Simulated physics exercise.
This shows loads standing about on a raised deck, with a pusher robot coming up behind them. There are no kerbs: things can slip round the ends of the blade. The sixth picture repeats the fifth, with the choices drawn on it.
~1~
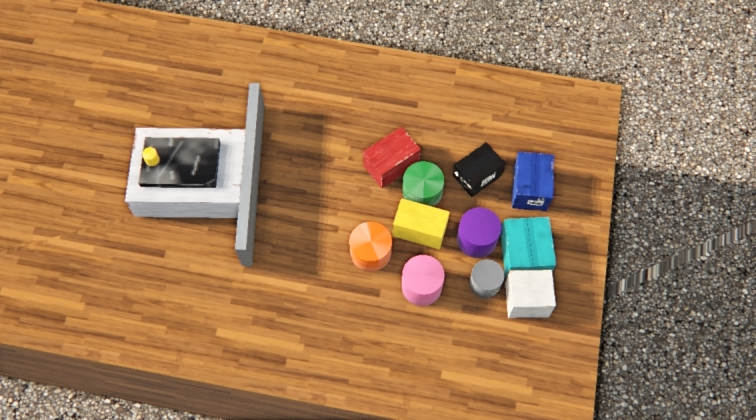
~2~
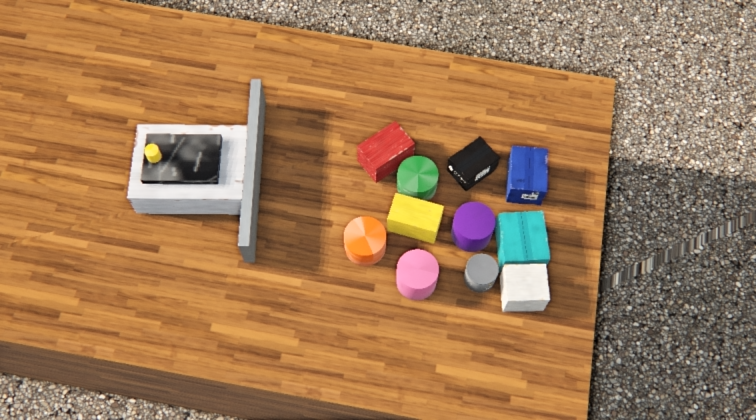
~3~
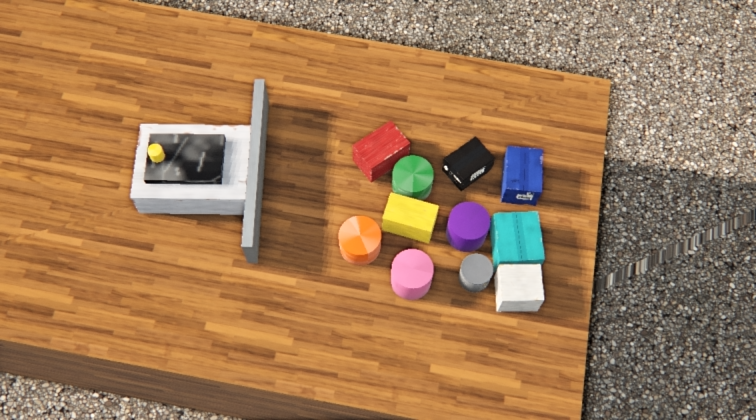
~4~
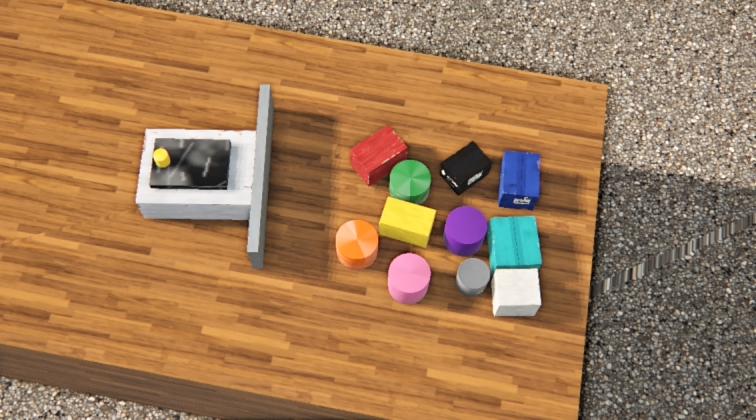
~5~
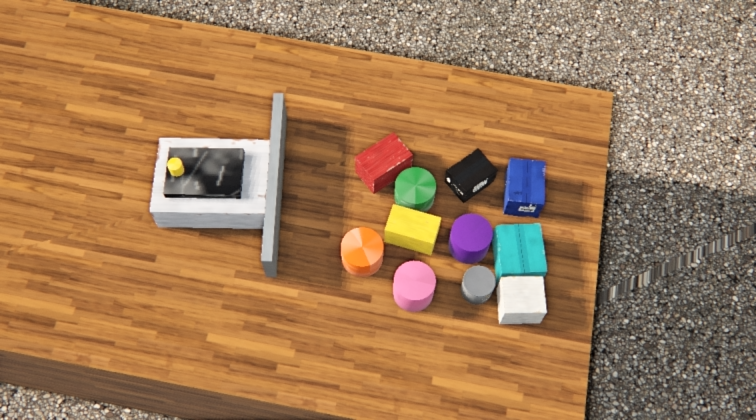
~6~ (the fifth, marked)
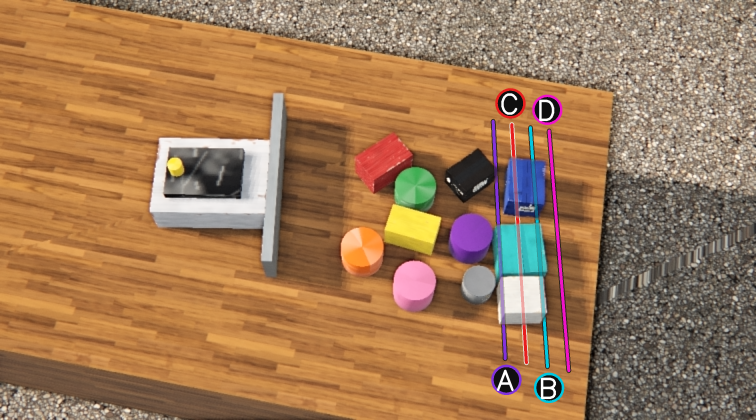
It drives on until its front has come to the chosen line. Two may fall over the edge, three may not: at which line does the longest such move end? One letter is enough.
It should halt at C.
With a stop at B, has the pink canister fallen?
No.
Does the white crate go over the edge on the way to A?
By then, no.
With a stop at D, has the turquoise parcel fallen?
Yes.
On the marked copy, A at (499, 233); B at (538, 240); C at (519, 236); D at (558, 243).
Taking C. A third of the way, robot (299, 188); red crate (396, 163); orange canister (387, 257).
Two thirds of the way, robot (389, 204); turquoise parcel (559, 261); white crate (539, 307).
When it is over, robot (457, 216); white crate over the edge; turquoise parcel over the edge; two fallen.
As for the rest, A is within the limit but short; B drops five; D drops five.
